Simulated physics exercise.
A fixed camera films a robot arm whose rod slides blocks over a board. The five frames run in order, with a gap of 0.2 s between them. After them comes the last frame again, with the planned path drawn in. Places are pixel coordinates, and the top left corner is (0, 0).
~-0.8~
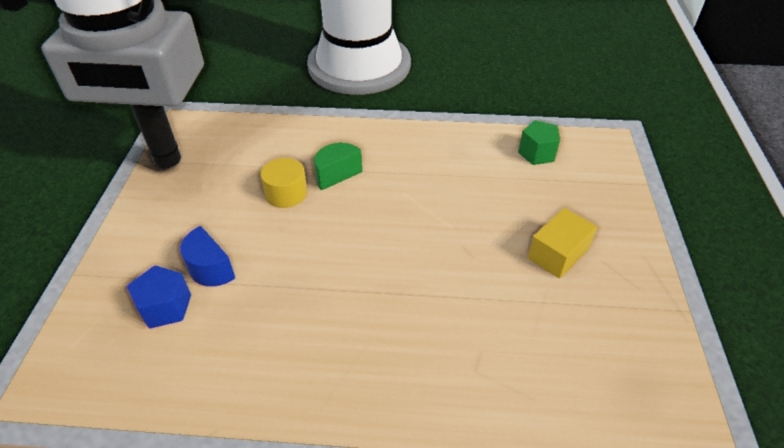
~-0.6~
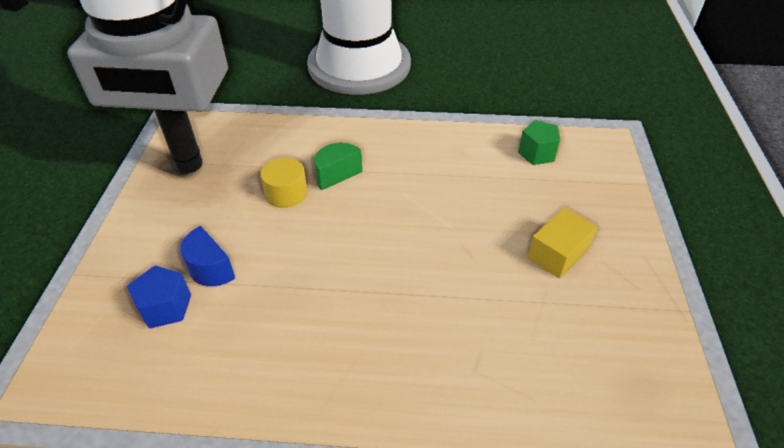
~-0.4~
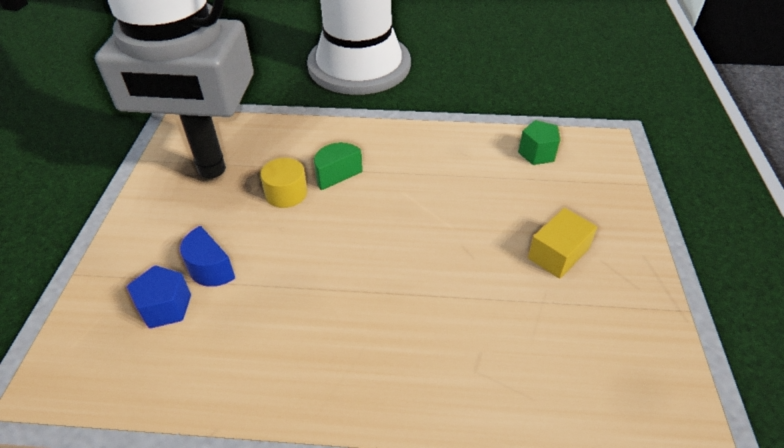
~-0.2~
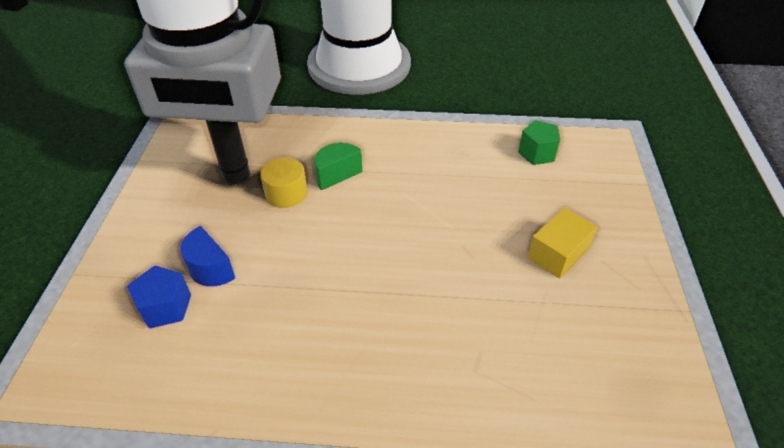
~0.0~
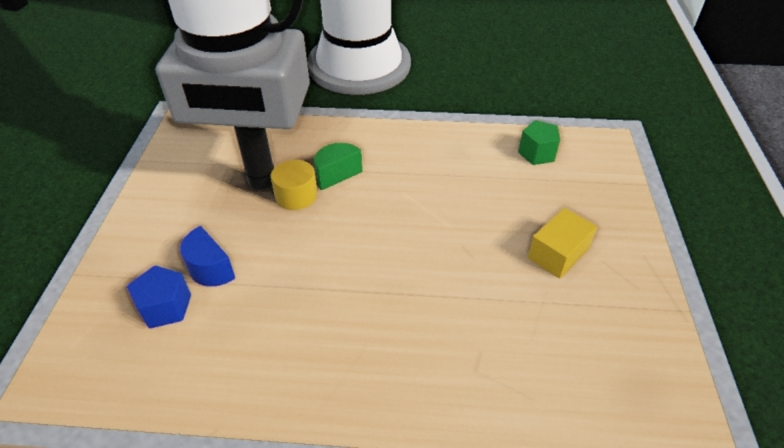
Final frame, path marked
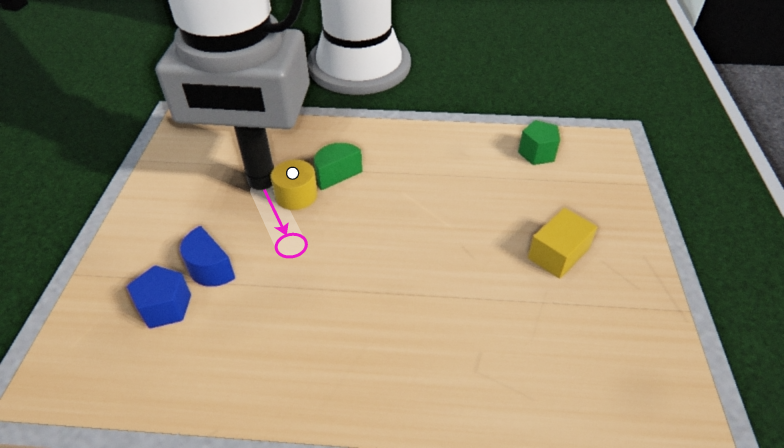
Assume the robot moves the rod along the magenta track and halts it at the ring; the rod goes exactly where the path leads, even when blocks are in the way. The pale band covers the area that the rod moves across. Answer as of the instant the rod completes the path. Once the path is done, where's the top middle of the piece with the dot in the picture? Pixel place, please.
The middle of its upper face will lie at (307, 182).
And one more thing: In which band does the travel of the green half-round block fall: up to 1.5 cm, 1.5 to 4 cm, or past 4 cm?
Covers under 1.5 cm.
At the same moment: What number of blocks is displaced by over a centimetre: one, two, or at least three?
Counting only shifts above 1 cm, I get one block.
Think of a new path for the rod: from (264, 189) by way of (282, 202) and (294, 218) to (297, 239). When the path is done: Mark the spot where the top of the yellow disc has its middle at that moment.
In the picture, that point is around (326, 186).
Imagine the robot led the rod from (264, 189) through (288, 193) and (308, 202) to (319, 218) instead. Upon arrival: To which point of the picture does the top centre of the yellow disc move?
In the picture, it is at (354, 193).
The drawn path runs straight from (264, 189) to (291, 245); the dot is on the yellow disc.
The first path, step by step. Halfway along, rod (276, 210); yellow disc (307, 182).
At the end, rod (290, 238); yellow disc (307, 182); green half-round block not moved.
